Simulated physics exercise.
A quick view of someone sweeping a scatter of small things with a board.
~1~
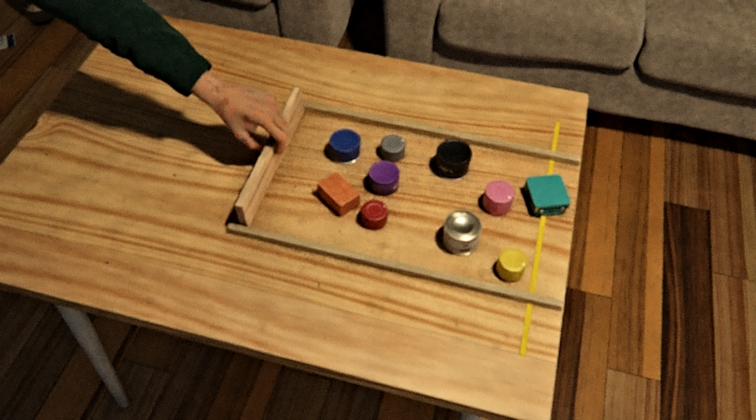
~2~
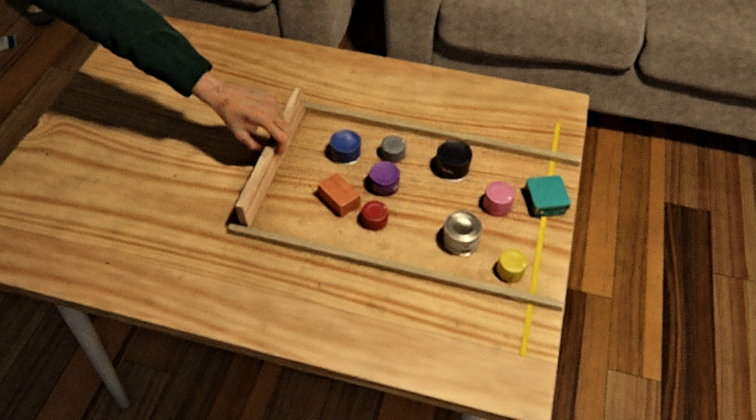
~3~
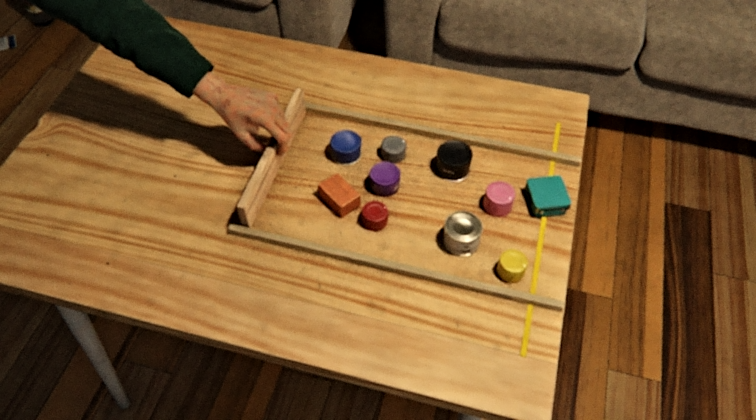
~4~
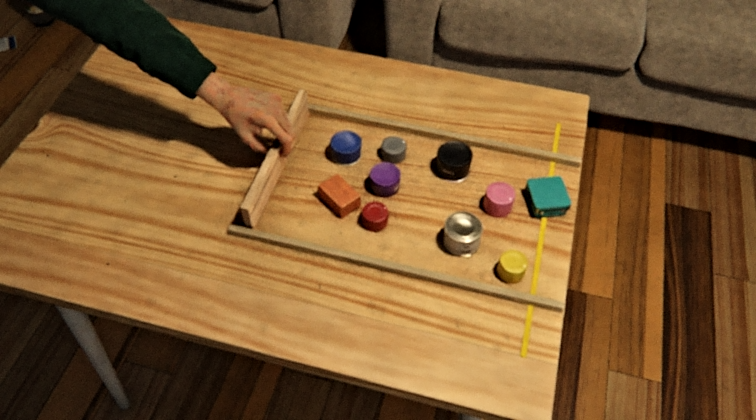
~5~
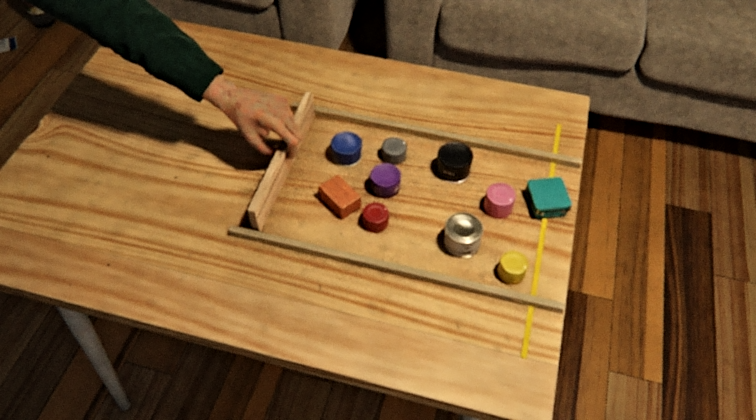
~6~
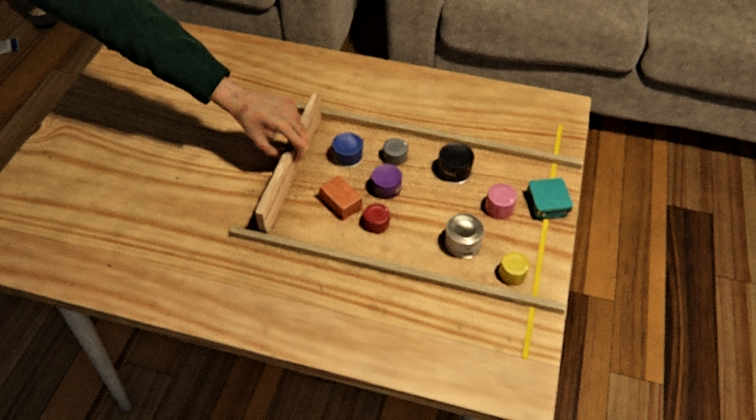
On a wooden table, a hand slides an upright board slightly right between two rails, toward scattered colourful lids and tins.
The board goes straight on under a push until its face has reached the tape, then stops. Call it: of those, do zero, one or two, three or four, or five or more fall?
Five or more fall.
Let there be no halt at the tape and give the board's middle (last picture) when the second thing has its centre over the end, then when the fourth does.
At (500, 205) for the second, at (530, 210) for the fourth.
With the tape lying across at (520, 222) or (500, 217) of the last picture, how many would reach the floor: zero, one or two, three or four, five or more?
At each place: One or two and none.
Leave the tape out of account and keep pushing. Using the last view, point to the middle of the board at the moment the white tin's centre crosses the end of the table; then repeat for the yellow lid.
Roughly (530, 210); for the second one, roughly (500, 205).
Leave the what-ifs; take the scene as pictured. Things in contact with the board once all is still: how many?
It touches 5.
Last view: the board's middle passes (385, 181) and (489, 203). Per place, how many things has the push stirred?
I count 5 first and 10 after.
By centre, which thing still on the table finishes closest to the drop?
Result: The orange block.
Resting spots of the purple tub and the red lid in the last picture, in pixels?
The purple tub finishes at (563, 217); the red lid finishes at (552, 277).
Soon after, none off yet; turquoise case at rest near (549, 199); yellow lid at rest near (514, 268); pink lid at rest near (501, 202).
Then, none off yet; turquoise case moved about its own width near (584, 197); yellow lid moved well along near (571, 292); pink lid moved well along near (560, 209).
At rest, the number that fall off is five or more; fallen, black pot, white tin, pink lid, yellow lid and turquoise case.
